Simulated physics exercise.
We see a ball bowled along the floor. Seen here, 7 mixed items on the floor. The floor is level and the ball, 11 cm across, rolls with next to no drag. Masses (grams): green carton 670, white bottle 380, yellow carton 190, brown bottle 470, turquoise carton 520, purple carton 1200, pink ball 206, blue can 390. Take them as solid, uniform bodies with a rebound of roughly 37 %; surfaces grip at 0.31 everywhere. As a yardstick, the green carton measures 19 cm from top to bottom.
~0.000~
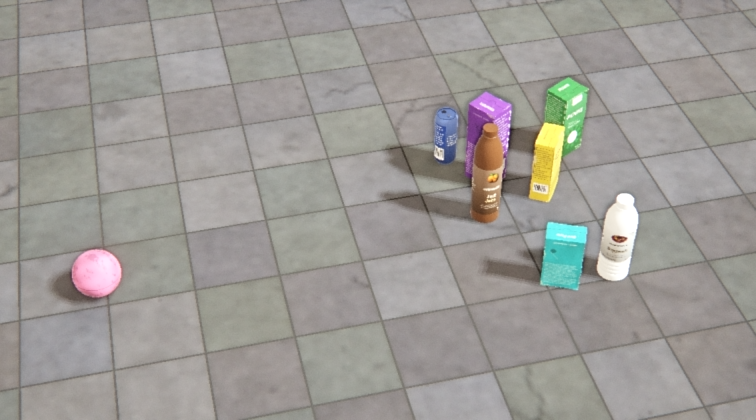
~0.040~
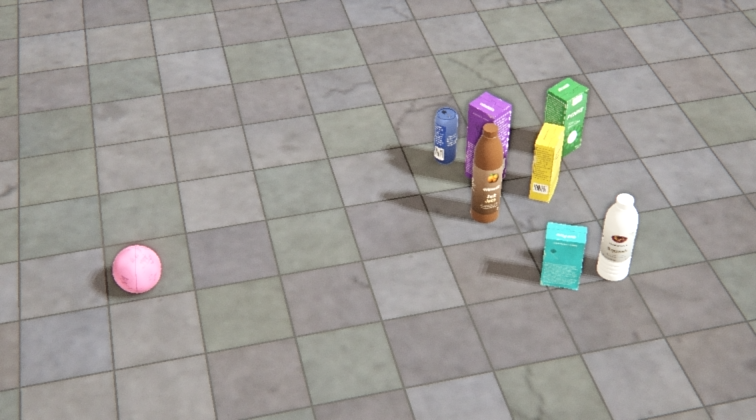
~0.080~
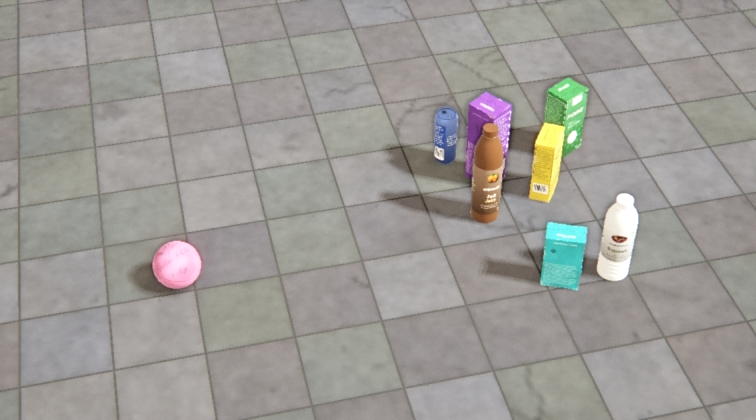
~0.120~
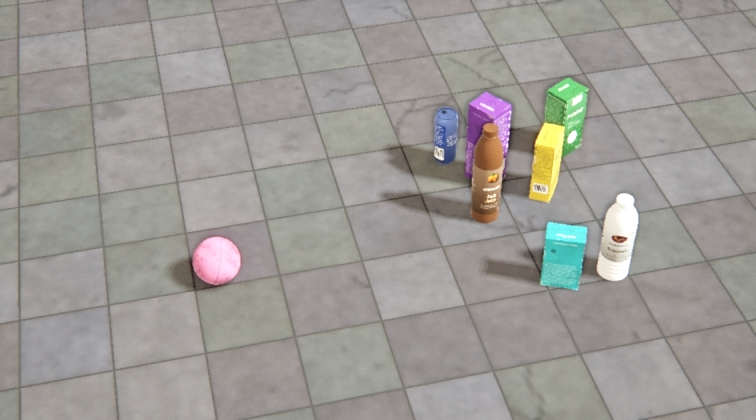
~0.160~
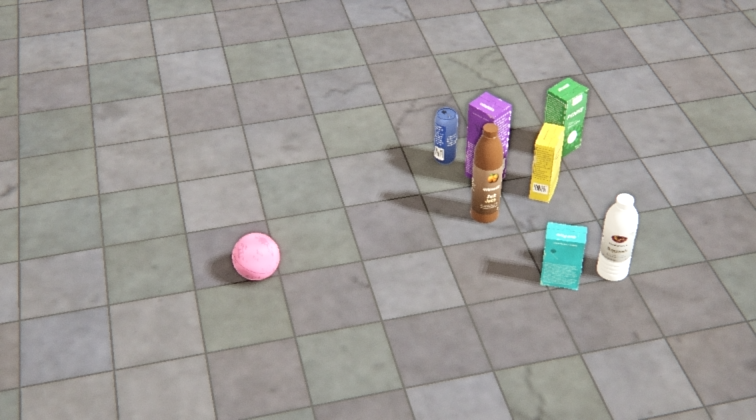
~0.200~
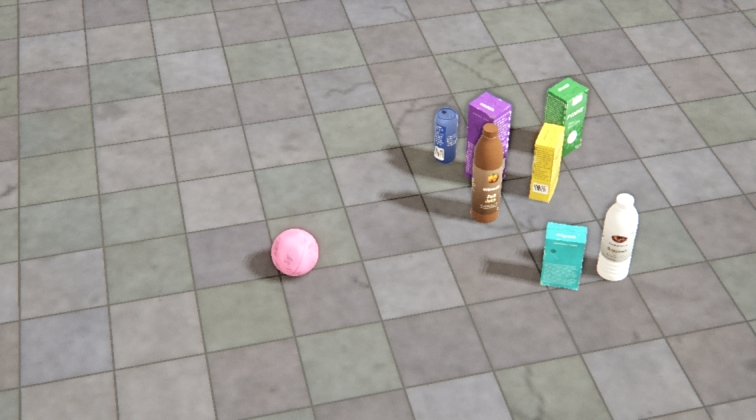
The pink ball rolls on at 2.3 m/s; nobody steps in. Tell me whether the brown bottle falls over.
The brown bottle is still upright.
After 0.50 s, ball 114 cm along; pink ball near (578, 223).
After 0.80 s, ball 182 cm along.
After 1.20 s, things are still on the move.
In the end (1.4 s), all 7 under 8 cm from the start. At the end, from the last picture's camera, brown bottle near (488, 172).
